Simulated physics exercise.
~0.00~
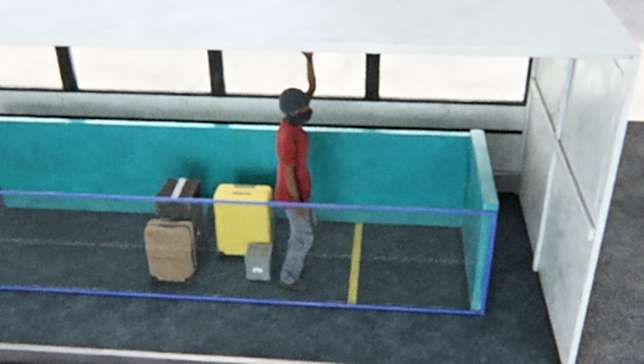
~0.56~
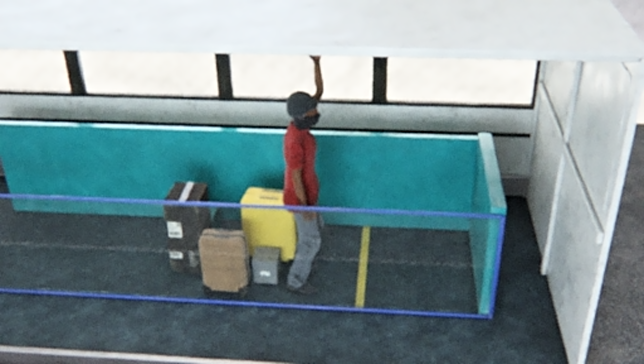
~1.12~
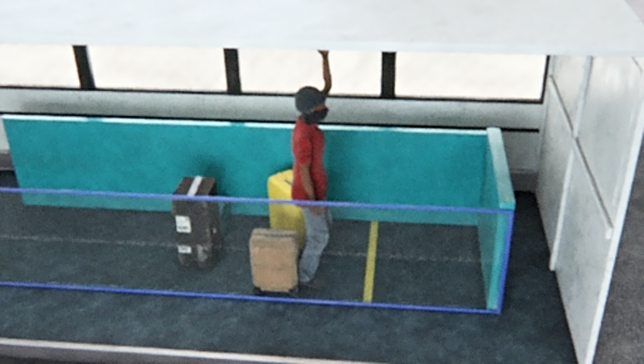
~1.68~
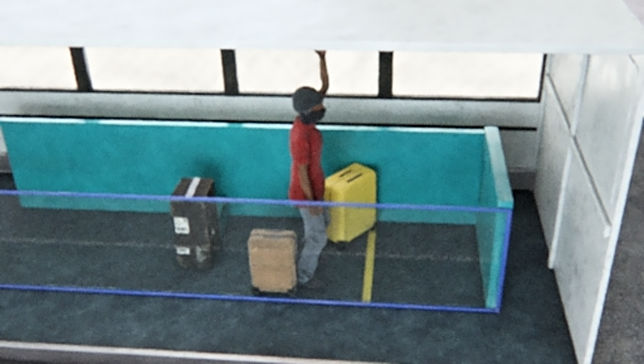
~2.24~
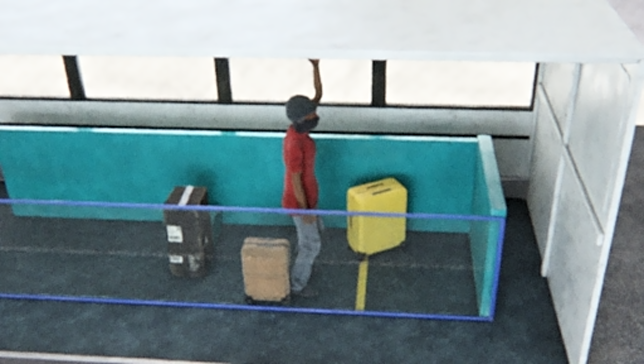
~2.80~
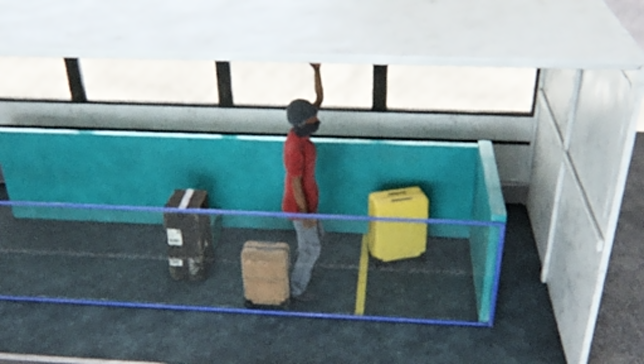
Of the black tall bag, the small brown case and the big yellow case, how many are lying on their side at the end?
None of them are lying on their side. The black bag, the brown case and the yellow case are all still upright.
A big yellow wheeled case stands with a small brown case, a tall black bag and a little grey tub to the left of a person in a red shirt, in a teal-walled bay seen from above through a clear, blue-edged front. The person stays standing, one arm raised to the roof. Both cases roll right, the brown one stopping by the person's feet, short of the yellow floor line. The yellow case passes behind the person and emerges on the right. It crosses the line and ends upright just beyond it, while the black bag remains at the left.
